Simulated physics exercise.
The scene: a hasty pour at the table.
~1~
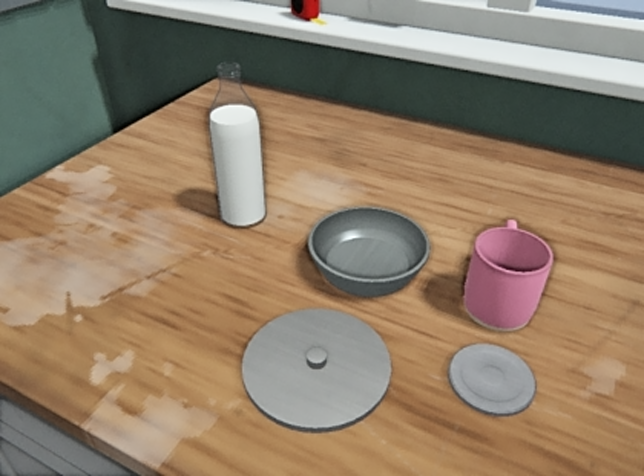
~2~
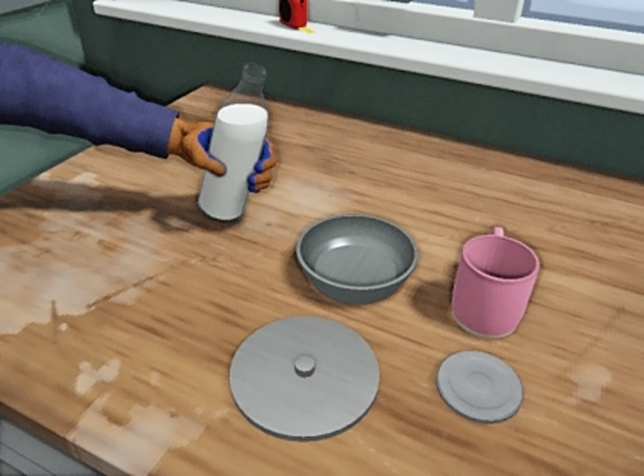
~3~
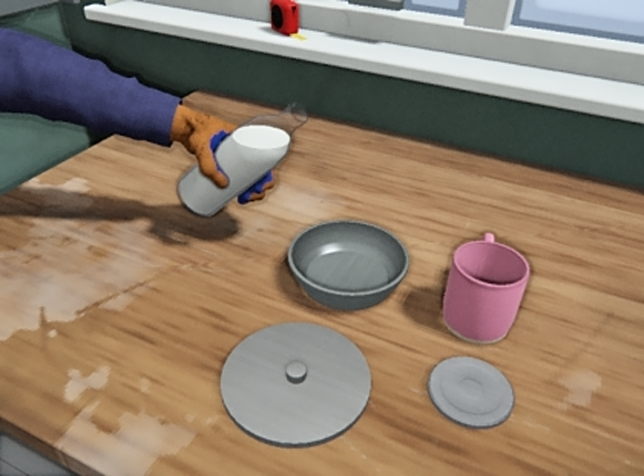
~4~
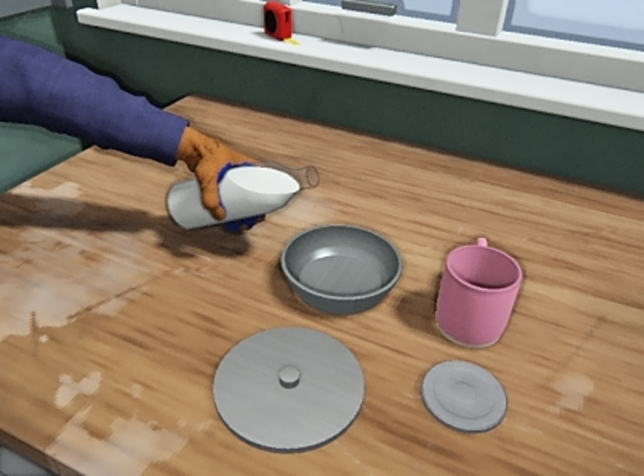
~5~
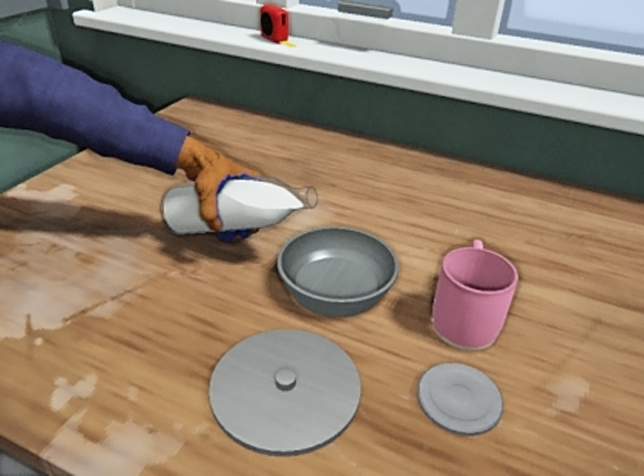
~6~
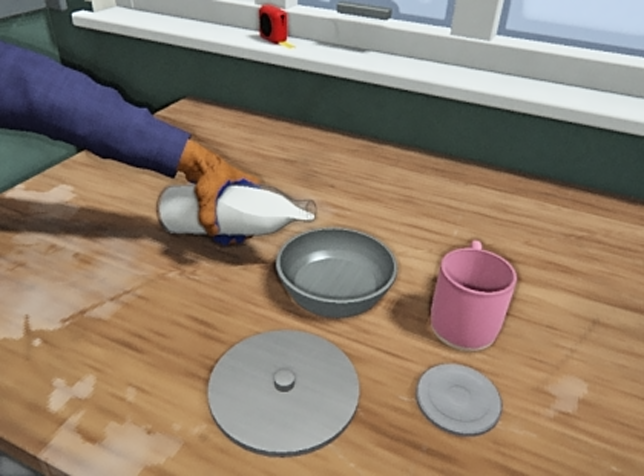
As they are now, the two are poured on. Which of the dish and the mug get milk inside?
The dish catches it and the mug catches it.
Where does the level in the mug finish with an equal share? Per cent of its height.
Close to 65 %.
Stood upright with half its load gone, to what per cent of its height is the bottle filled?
Some 35 per cent.
A moment on, the milk goes into the dish.
Further on, the milk goes into the mug.
When it is over, the dish has its share inside; the mug has its share inside.
